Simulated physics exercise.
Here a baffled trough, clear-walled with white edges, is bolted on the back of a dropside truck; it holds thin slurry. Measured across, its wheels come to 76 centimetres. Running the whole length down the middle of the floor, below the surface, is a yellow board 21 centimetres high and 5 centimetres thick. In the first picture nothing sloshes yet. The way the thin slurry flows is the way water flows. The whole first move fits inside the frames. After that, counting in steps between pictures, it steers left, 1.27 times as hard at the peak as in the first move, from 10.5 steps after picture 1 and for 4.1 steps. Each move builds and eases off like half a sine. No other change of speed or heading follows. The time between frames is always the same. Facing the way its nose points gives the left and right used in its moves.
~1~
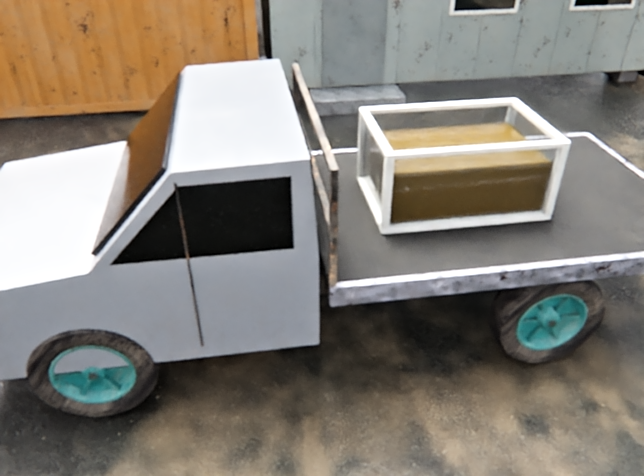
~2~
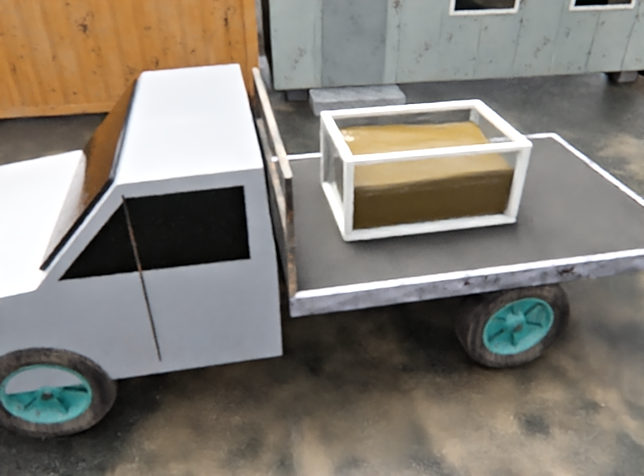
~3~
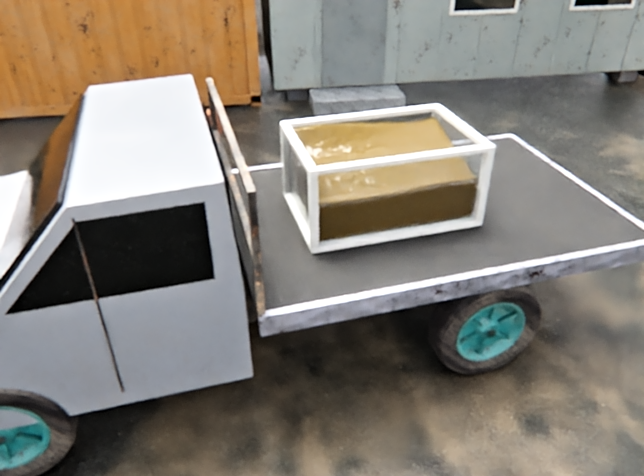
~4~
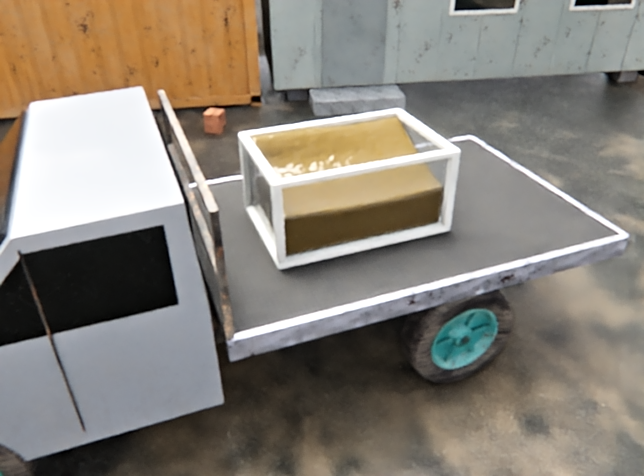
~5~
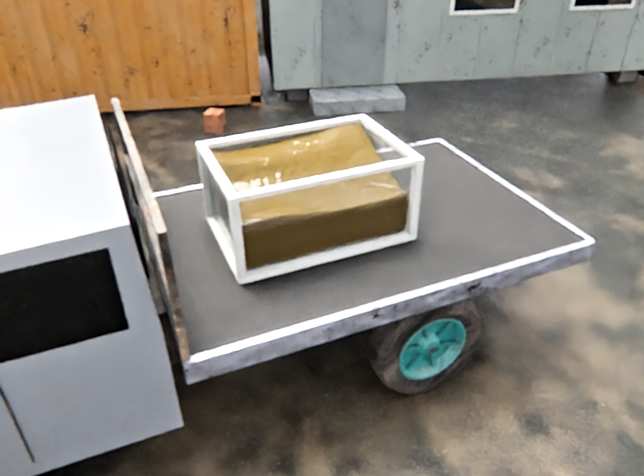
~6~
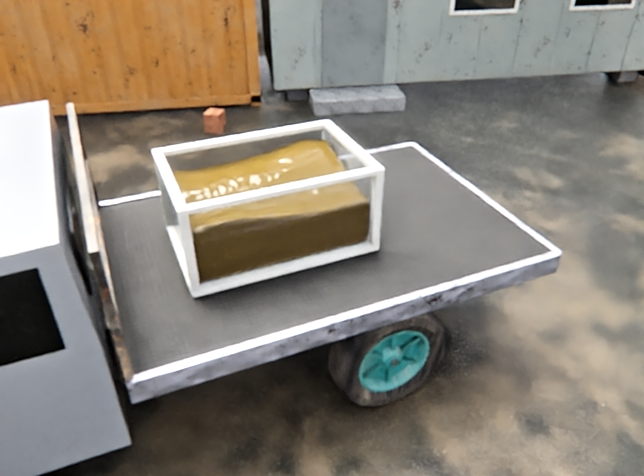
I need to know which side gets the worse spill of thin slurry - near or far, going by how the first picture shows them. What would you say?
Oh, it's going to splash off away from us.
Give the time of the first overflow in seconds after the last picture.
I'd say close to 1.2 seconds.
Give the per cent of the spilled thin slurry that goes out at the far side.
Close to 90 per cent goes that way.
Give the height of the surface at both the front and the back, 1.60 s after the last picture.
At the front 40 cm, at the back 40 cm.
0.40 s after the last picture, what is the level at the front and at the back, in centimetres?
Close to 42 cm at the front end and 40 cm at the back end.
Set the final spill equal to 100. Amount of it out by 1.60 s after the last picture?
90 %.
Then, 0.40 s later than the final frame, front 42 cm, middle 42 cm, back 39 cm above the floor; no loss so far.
Then, 1.00 s later than the final frame, front 42 cm, middle 41 cm, back 42 cm above the floor; no loss so far.
Then, 1.60 s later than the final frame, front 41 cm, middle 40 cm, back 40 cm above the floor; the loss stands at 2 per cent, over the far side.
Then, 4.04 s later than the final frame, the loss stands at 3 per cent, over the far side; the near side has passed 0 per cent and the far side 2.
